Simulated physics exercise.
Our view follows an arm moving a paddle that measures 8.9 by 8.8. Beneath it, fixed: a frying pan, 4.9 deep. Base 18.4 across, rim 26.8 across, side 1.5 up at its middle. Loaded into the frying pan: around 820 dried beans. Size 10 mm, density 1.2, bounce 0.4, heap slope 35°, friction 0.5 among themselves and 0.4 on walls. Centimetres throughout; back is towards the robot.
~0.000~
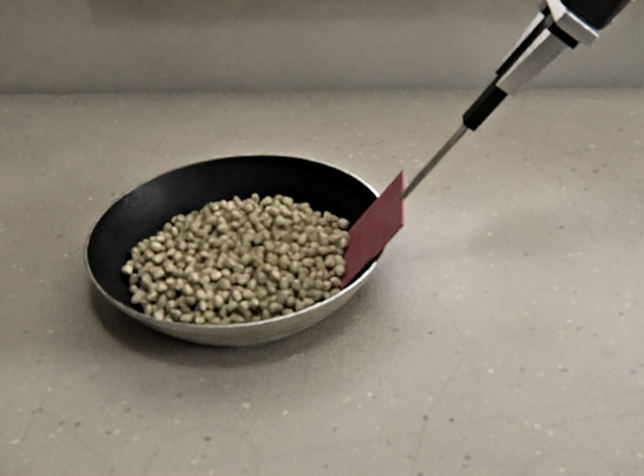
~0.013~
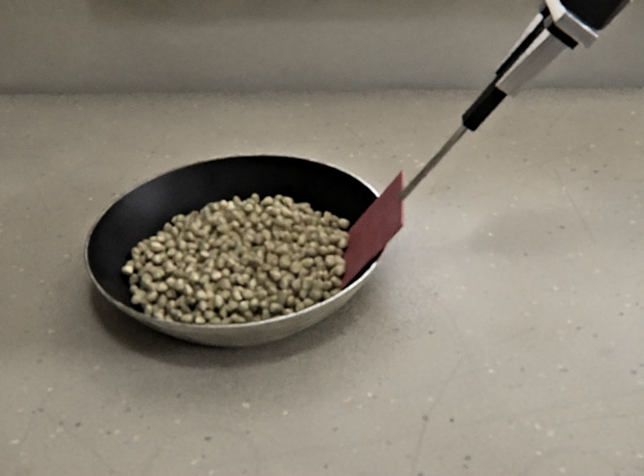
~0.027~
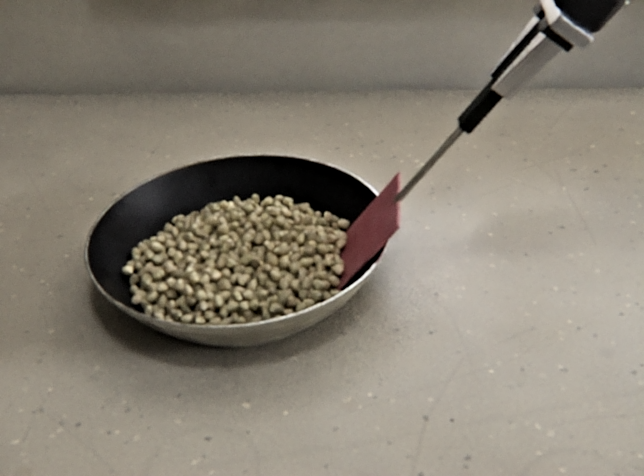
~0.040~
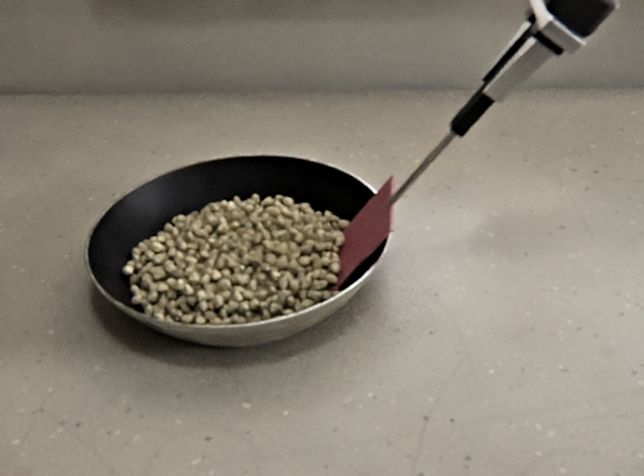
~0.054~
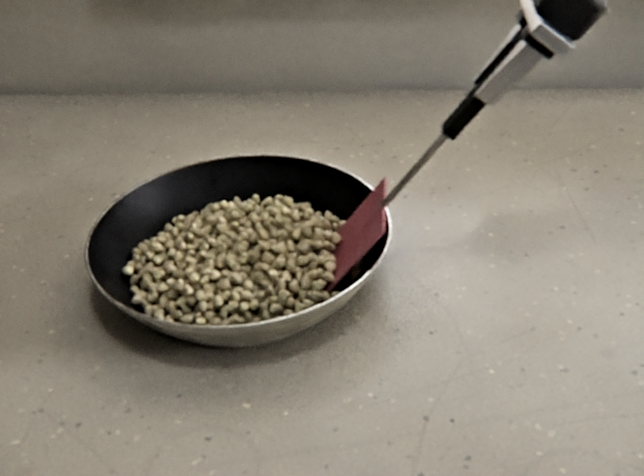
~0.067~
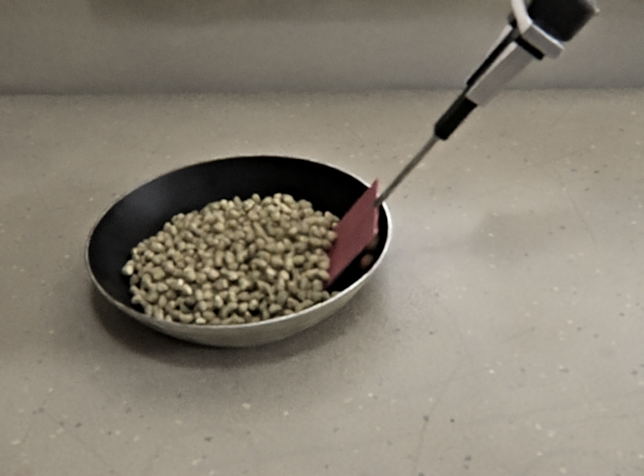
A dark red paddle on a robotic arm starts against the right inner side of a black frying pan holding a heap of pale dried beans. It barely shifts at first, then slides slowly left, pressing into the heap's edge and nudging the nearest beans slightly, while the pan stays still.
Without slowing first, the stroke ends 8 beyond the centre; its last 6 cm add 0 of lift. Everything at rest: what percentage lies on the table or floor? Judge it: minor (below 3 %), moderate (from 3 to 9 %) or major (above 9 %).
My judgement: Moderate.
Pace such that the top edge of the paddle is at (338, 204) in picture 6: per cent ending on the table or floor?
That share would be about 20 percent.
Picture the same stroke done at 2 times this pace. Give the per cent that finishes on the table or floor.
Around 20 percent would finish on the table or floor.
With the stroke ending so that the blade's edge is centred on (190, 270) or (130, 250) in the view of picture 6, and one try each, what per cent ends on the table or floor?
The two tries give near 0 and near 30 in a hundred.
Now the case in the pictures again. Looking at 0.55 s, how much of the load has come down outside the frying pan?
Some 4 per cent of the load.
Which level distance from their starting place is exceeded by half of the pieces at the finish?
Around 5 cm, measured level.
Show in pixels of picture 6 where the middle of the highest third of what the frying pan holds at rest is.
It is centred around (138, 233).
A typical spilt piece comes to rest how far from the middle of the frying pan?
Close to 18 cm from the centre.
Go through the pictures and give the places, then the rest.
The first frame shows the paddle top edge at (404, 196), sloping 53°; upper third of the load around (249, 250), from x 125 to 345, top at y 200; 825 in the frying pan.
The second frame shows the paddle top edge at (403, 196), sloping 53°; upper third of the load around (250, 250), from x 125 to 345, top at y 200.
The third frame shows the paddle top edge at (399, 198), sloping 53°; upper third of the load around (251, 250), from x 125 to 345, top at y 200.
The fourth frame shows the paddle top edge at (392, 201), sloping 53°; upper third of the load around (251, 250), from x 130 to 345, top at y 200.
The fifth frame shows the paddle top edge at (385, 203), sloping 53°; upper third of the load around (253, 249), from x 130 to 355, top at y 200.
The sixth frame shows the paddle top edge at (377, 204), sloping 53°; upper third of the load around (252, 247), from x 125 to 375, top at y 200; 825 in the frying pan.
After 0.18 s, sloping 53°, highest piece 15 above the table; 823 in the frying pan, 2 on the blade or in flight.
After 0.29 s, sloping 53°, highest piece 13 above the table; 823 in the frying pan, 2 on the blade or in flight.
After 0.55 s, sloping 53°, highest piece 7 above the table; 784 in the frying pan, 40 on the table or floor, 1 on the blade or in flight.
After 1.60 s, sloping 53°, highest piece 7 above the table; 784 in the frying pan, 41 on the table or floor.
In the end, 784 in the frying pan, 41 on the table or floor. That is 5 % on the table or floor.
